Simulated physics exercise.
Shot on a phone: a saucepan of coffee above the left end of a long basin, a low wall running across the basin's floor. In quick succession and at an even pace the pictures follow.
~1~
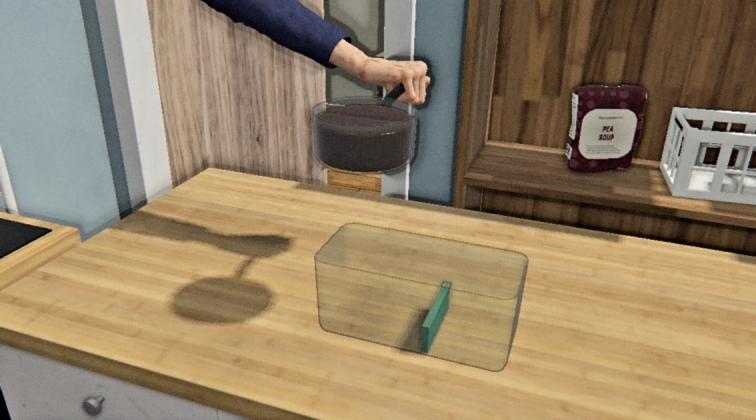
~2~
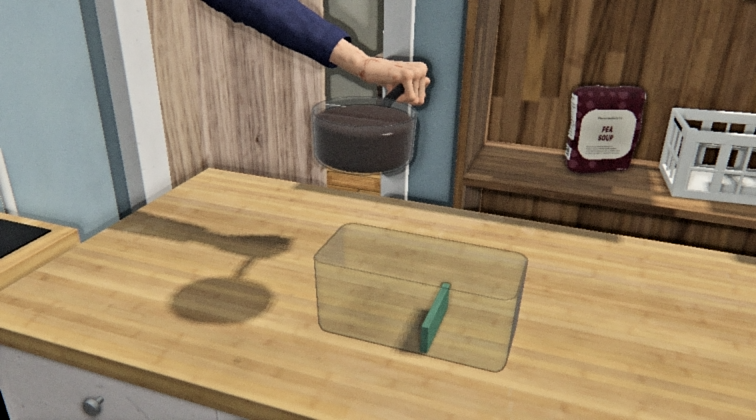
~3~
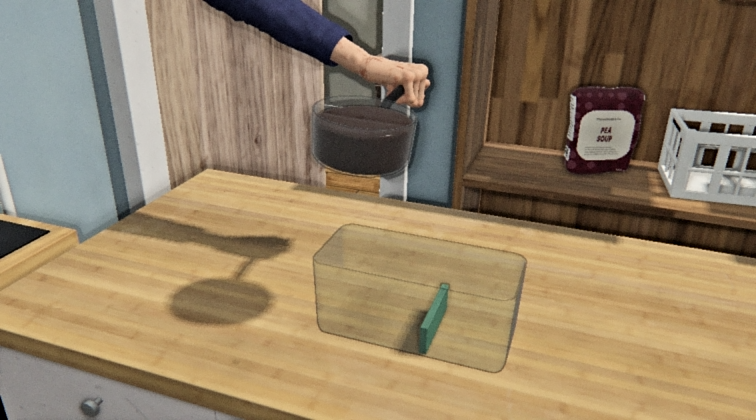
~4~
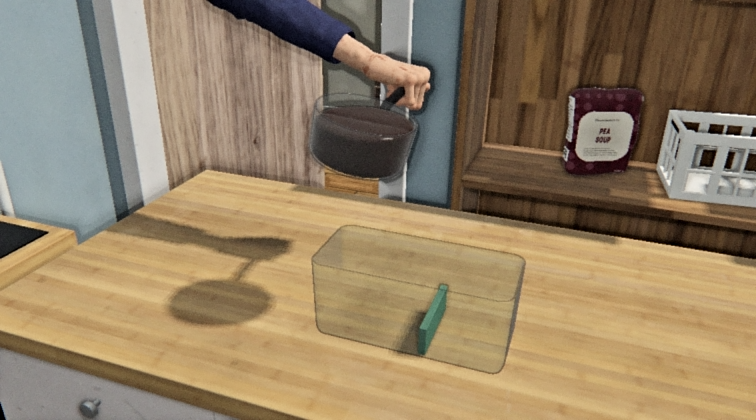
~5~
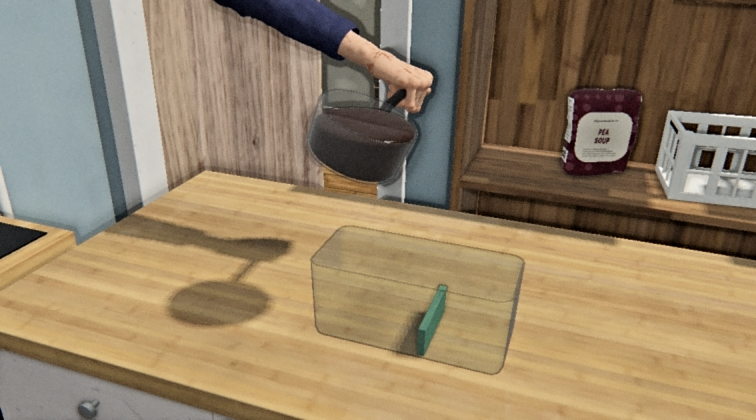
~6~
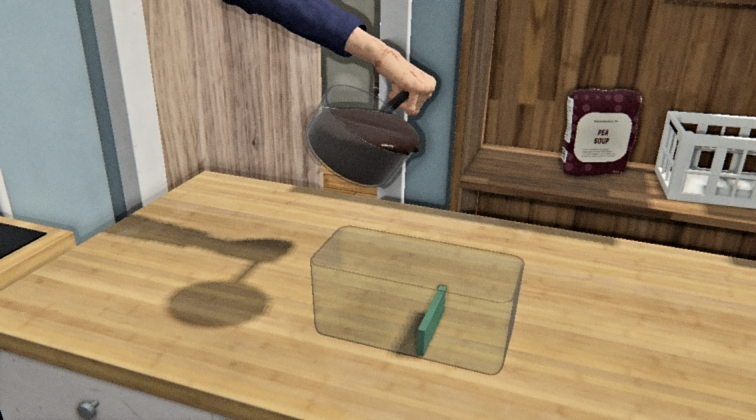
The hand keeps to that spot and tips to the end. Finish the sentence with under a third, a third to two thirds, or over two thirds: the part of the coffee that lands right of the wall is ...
It is a third to two thirds.
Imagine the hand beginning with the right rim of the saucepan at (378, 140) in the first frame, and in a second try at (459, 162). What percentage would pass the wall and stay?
10 %, 75 %.
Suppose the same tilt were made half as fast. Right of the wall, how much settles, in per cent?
Roughly 75 in a hundred.
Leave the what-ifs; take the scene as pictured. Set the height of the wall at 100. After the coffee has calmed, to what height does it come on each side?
Roughly 40 percent left, 70 percent right.
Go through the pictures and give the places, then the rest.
Tilt 0°; pouring edge (414, 117); surface from (321, 113) to (413, 124); the long basin's rim runs from (330, 241) to (523, 278); the wall's top is at (437, 305), in the first picture.
Tilt 1°; pouring edge (414, 119); surface from (321, 113) to (413, 125), in the second picture.
Tilt 6°; pouring edge (414, 124); surface from (321, 113) to (413, 127), in the third picture.
Tilt 12°; pouring edge (414, 132); surface from (320, 113) to (413, 131), in the fourth picture.
Tilt 21°; pouring edge (414, 141); surface from (319, 114) to (415, 136), in the fifth picture.
Tilt 32°; pouring edge (413, 151); surface from (319, 114) to (409, 139); 4 per cent is over the edge, in the sixth picture.
A moment on, the tilt is 89° and 32 per cent is still to pour, 1 is left of the wall and 12 right of it.
Next, the tilt is 93° and 10 per cent is still to pour, 13 is left of the wall and 65 right of it.
Then the tilt is 93° and 3 per cent is still to pour, 25 is left of the wall and 53 right of it.
Later the tilt is 93° and 1 per cent is still to pour, 38 is left of the wall and 56 right of it.
In the end 44 per cent lies left of the wall, 52 right of it and 3 outside.
